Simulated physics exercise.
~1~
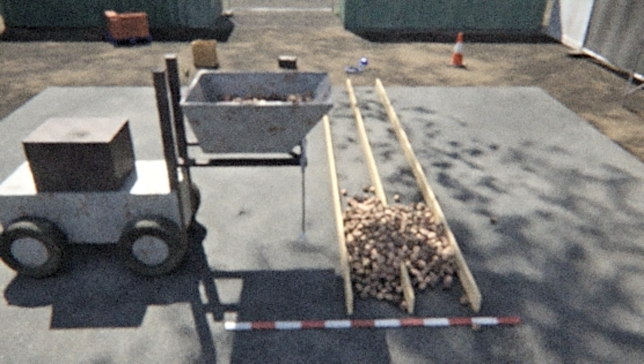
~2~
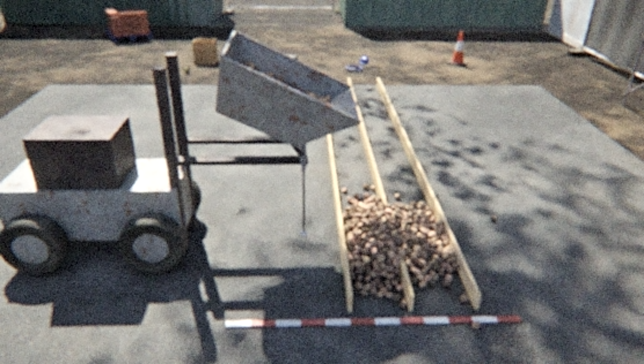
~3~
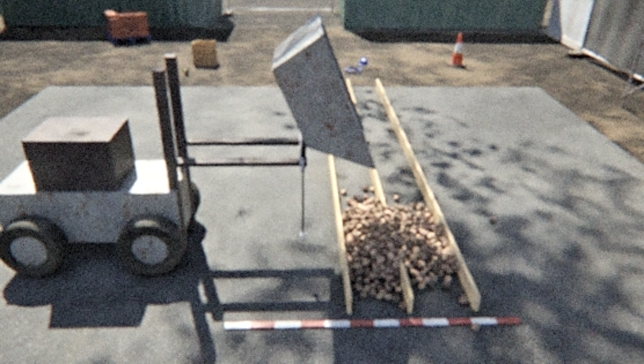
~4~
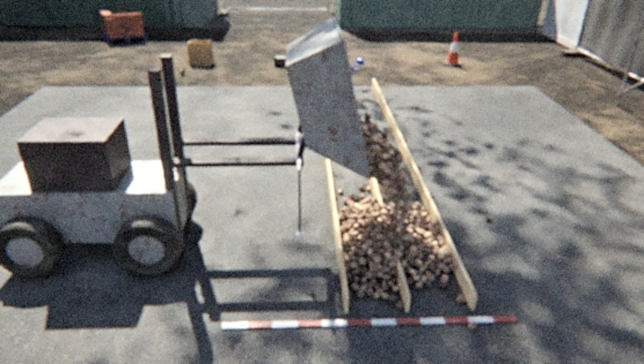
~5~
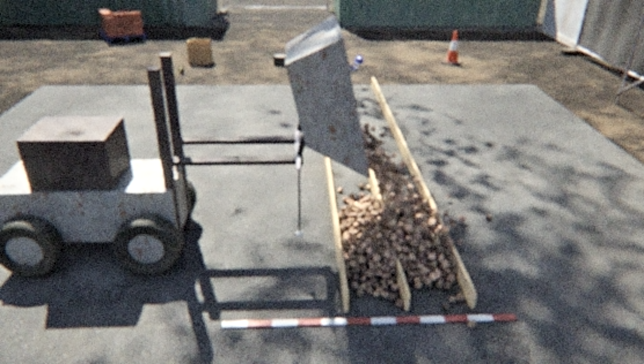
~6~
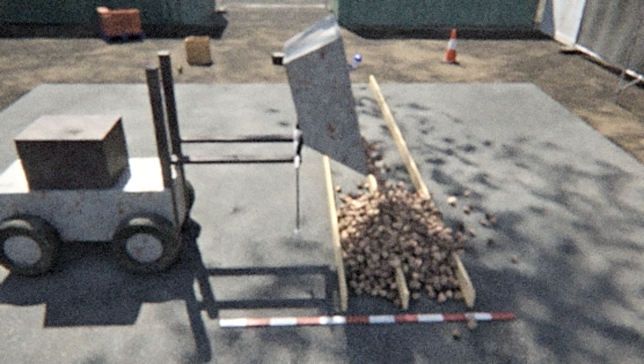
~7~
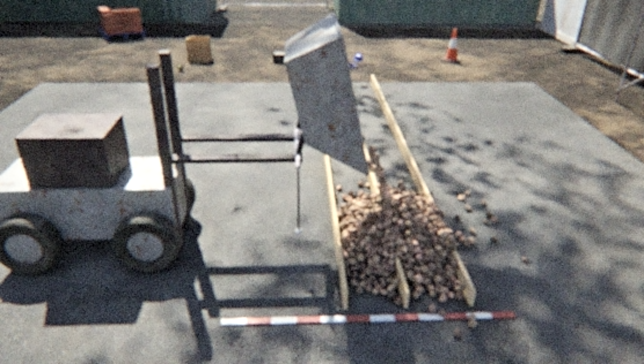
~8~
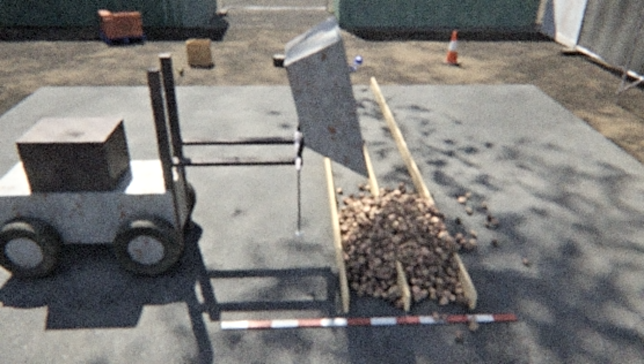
A grey skip full of brownish stones sits raised on the forks of a small wheeled loader at the left, seen from above on a sunlit paved yard. Three pale boards run away from the viewer at right, with an earlier heap of stones between them and a red and white striped pole in front. An orange cone and green containers stand behind. The skip tips steeply to the right and stays there. Its stones then pour between the boards, spreading into the right bay and swelling the heap. A few spill past the last board and come to rest.
